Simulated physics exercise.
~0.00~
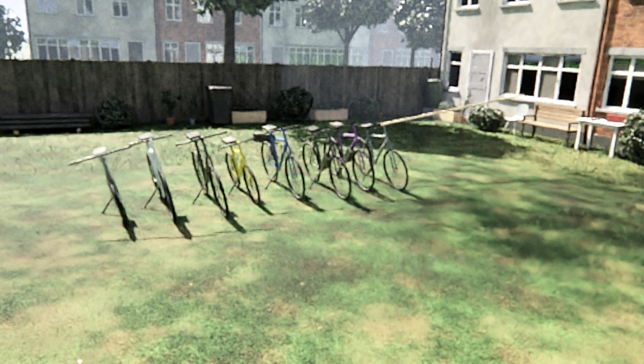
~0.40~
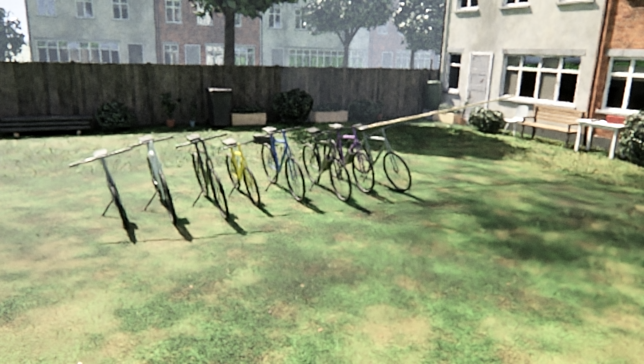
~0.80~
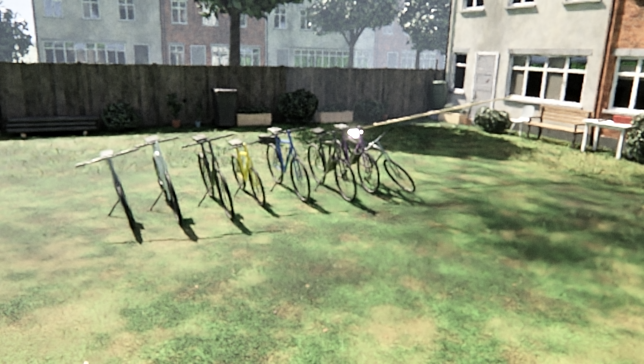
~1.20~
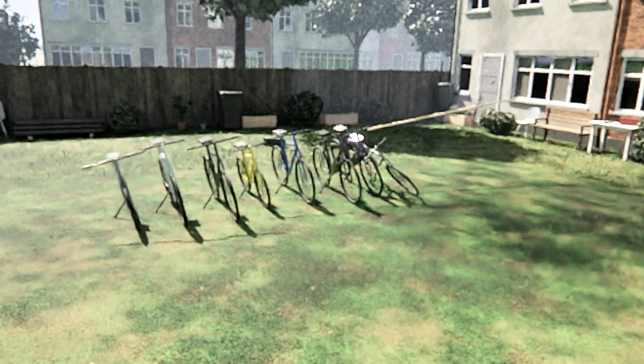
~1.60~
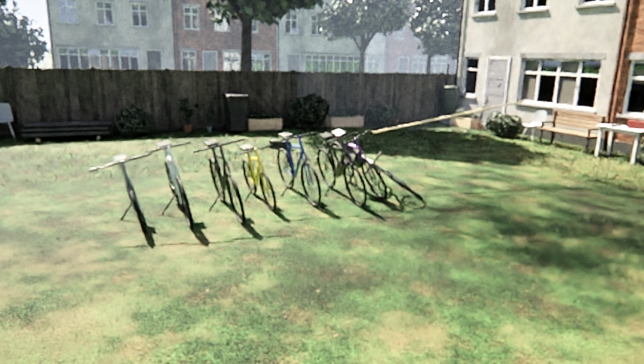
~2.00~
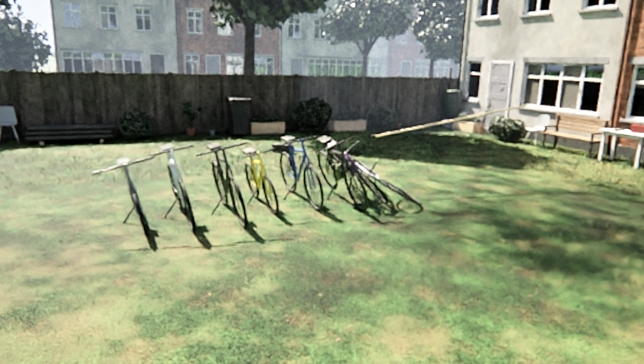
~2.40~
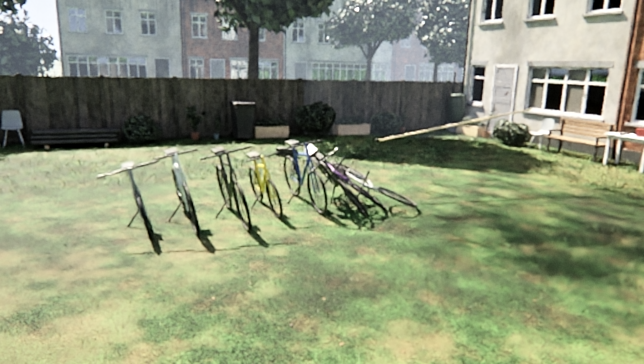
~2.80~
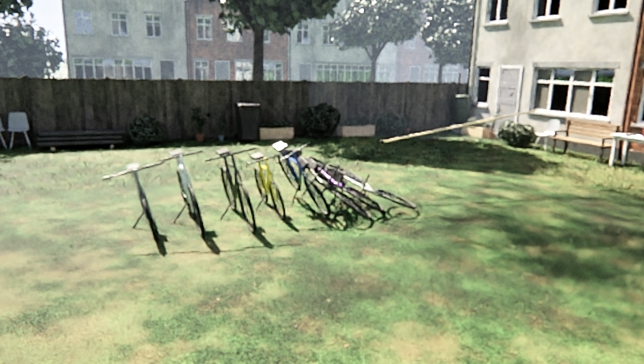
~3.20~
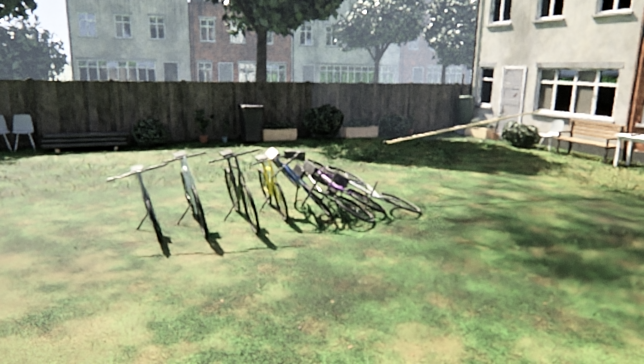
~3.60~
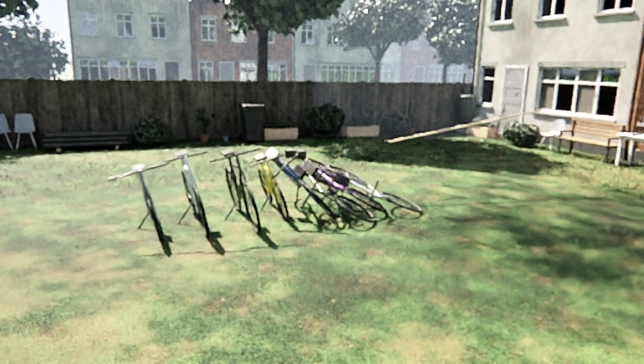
On a lawn, bicycles topple leftward from the right, leaving the yellow one standing.
